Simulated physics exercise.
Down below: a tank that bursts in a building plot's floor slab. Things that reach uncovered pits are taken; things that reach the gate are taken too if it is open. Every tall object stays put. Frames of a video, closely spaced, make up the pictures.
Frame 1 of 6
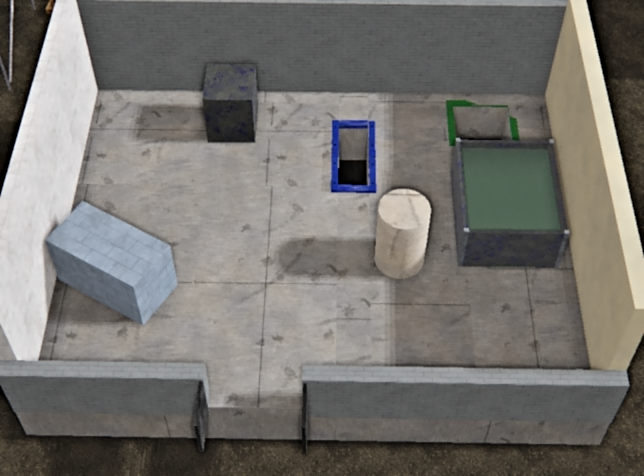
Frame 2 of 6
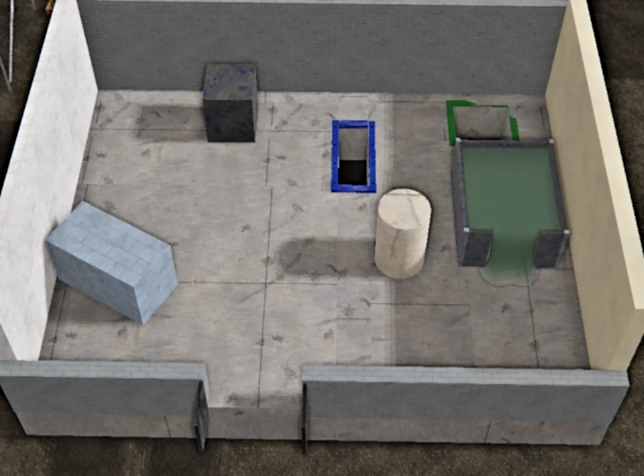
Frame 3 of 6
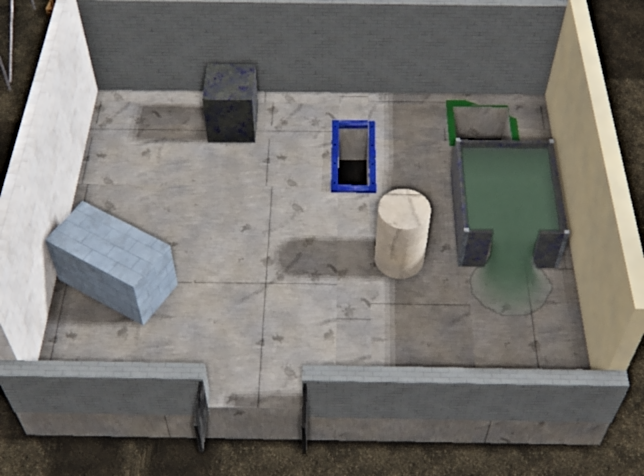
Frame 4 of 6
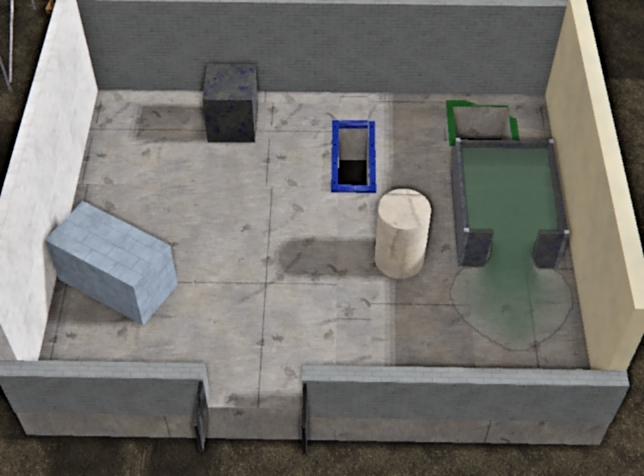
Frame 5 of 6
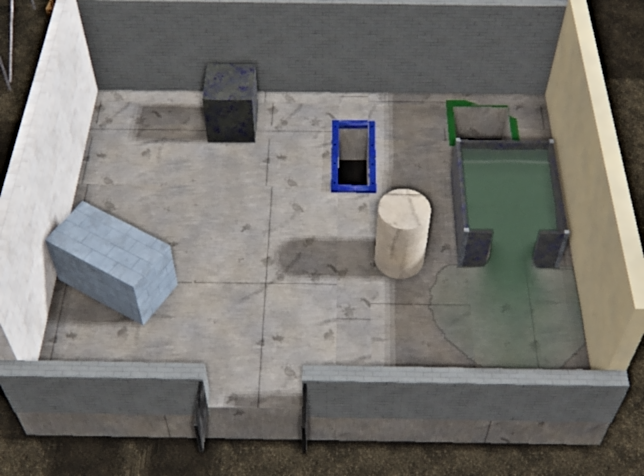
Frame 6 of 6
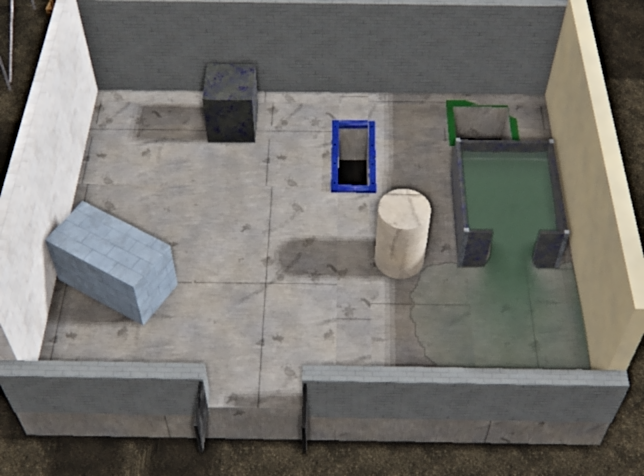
In this clip, greenish water sits in a raised tank at the right of a walled floor slab, then pours through a gap in its front side and spreads across the floor toward the front wall and leftward past the pale cylinder's base.
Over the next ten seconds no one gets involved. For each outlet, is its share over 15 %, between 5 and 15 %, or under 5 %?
Shares: The gate between 5 and 15 %; the blue pit under 5 %; the green pit under 5 %.
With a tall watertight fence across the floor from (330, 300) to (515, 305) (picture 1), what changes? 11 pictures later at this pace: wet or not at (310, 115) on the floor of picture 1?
As far as I can tell, it ends up left untouched.
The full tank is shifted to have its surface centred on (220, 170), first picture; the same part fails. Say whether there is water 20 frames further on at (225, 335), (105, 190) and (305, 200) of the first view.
Looking at all three, I'd call them swamped, swamped, bone dry.
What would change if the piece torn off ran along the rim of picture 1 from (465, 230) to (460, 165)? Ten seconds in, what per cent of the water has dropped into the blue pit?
Roughly 14 per cent goes to the blue pit.
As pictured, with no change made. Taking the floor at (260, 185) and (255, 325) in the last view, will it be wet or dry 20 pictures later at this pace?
Taking them as listed, one is left untouched and the next is inundated.
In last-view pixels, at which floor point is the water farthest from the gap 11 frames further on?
Farthest reach: About (213, 391).
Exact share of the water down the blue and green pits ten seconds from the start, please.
About 0 %, then about 2 %.
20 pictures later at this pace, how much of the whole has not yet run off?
I reckon around 98 in a hundred.
A moment on, water covers 15 % of the floor; the gate 0 %, the blue pit 0 %, the green pit 0 %.
Next, water covers 20 % of the floor; the gate 0 %, the blue pit 0 %, the green pit 0 %.
Then, water covers 35 % of the floor; the gate 1 %, the blue pit 0 %, the green pit 0 %.
Later, water covers 60 % of the floor; the gate 3 %, the blue pit 0 %, the green pit 0 %.
In the end, water covers 65 % of the floor; the gate 7 %, the blue pit 0 %, the green pit 3 %.
